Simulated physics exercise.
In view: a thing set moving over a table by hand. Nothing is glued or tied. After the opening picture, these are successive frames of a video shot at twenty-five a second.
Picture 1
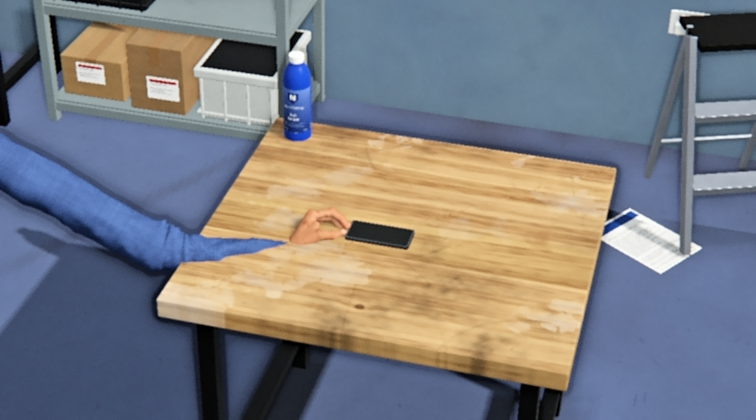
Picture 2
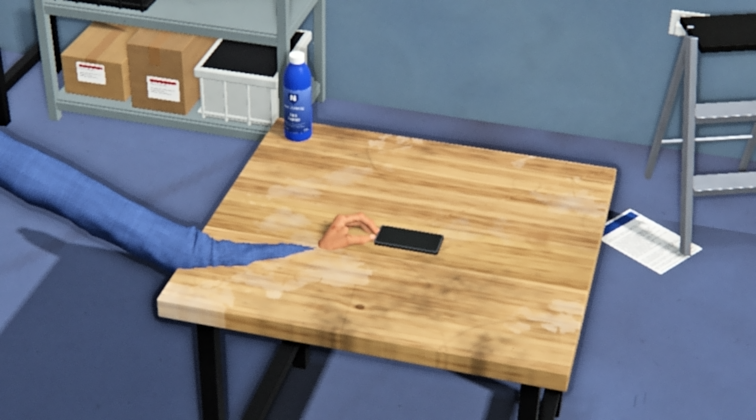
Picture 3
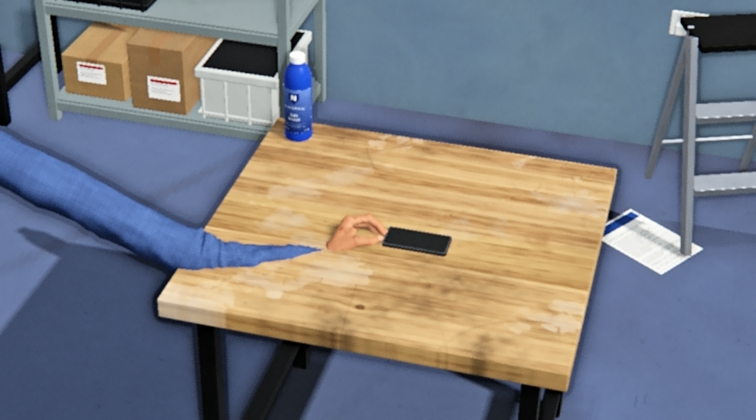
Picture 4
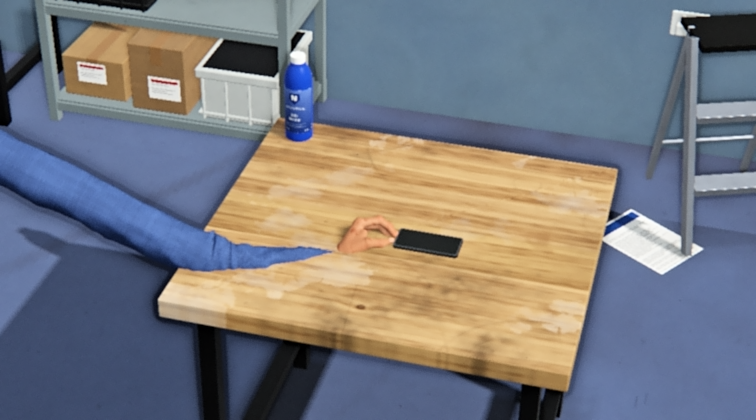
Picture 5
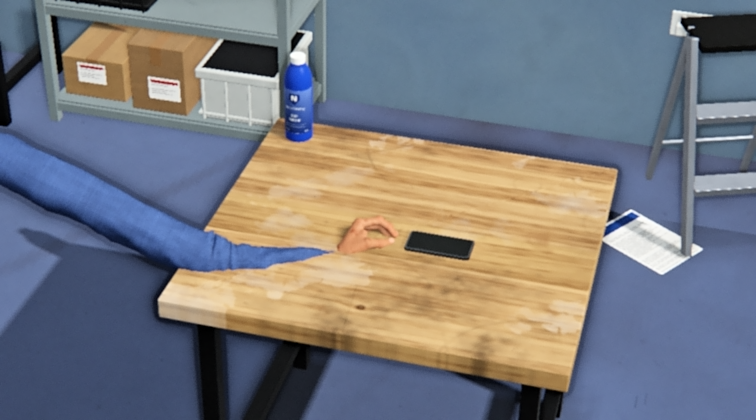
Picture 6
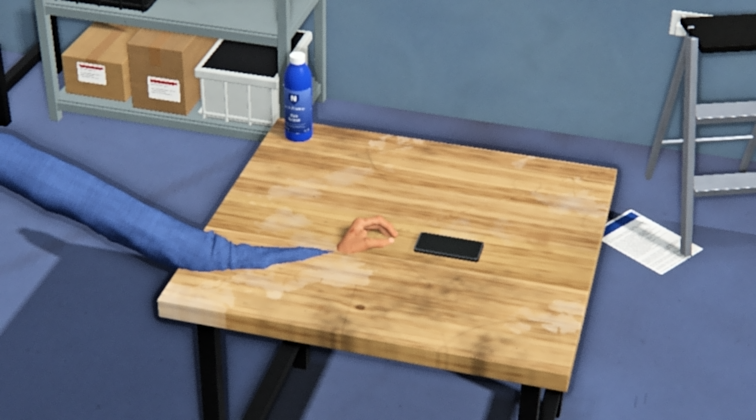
A hand in a blue sleeve pushed a dark phone to the right across a wooden table, then stayed still while the phone slid a little farther, leaving a small gap between them.
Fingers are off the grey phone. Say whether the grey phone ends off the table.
The grey phone is still on the table.
Then, 0.10 s on from there, grey phone shifted a little near (466, 250).
Then, 0.20 s on from there, grey phone shifted about its own width near (473, 251).
In the end, moved from the start, grey phone. At the end, from the last picture's camera, grey phone near (473, 251).
